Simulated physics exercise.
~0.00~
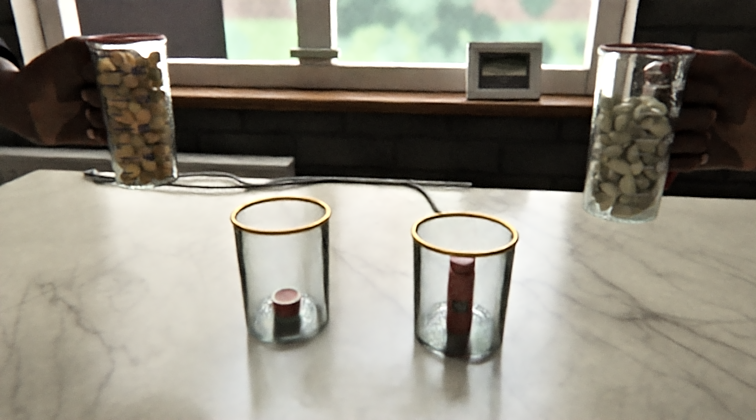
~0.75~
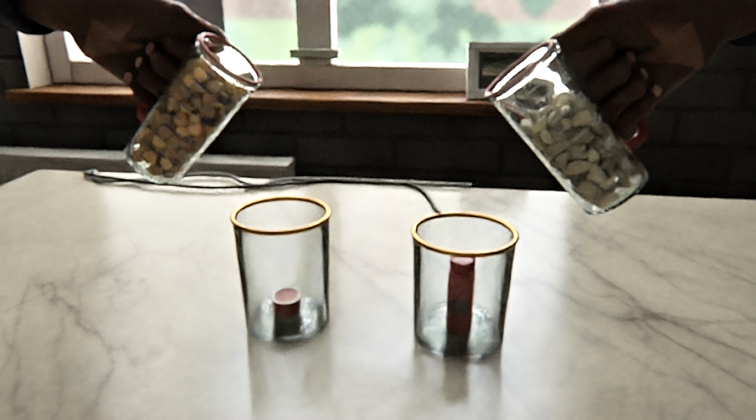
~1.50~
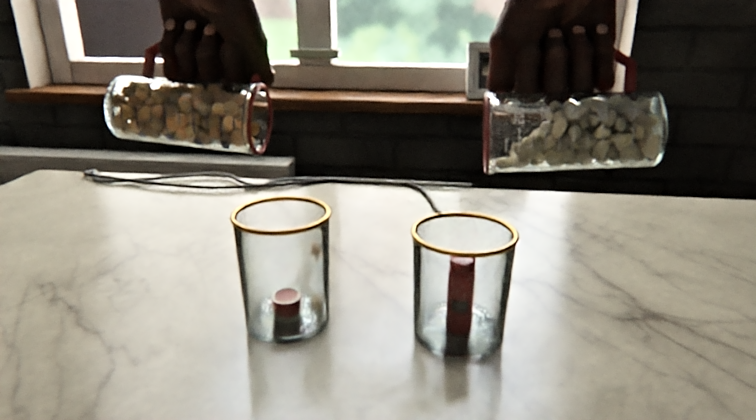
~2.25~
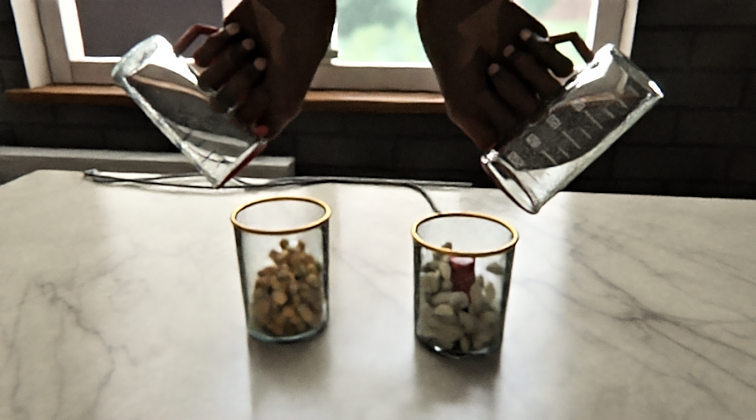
Two hands tipping cups of pebble-like pieces into gold-rimmed glasses, burying the short red object while the taller one still shows.
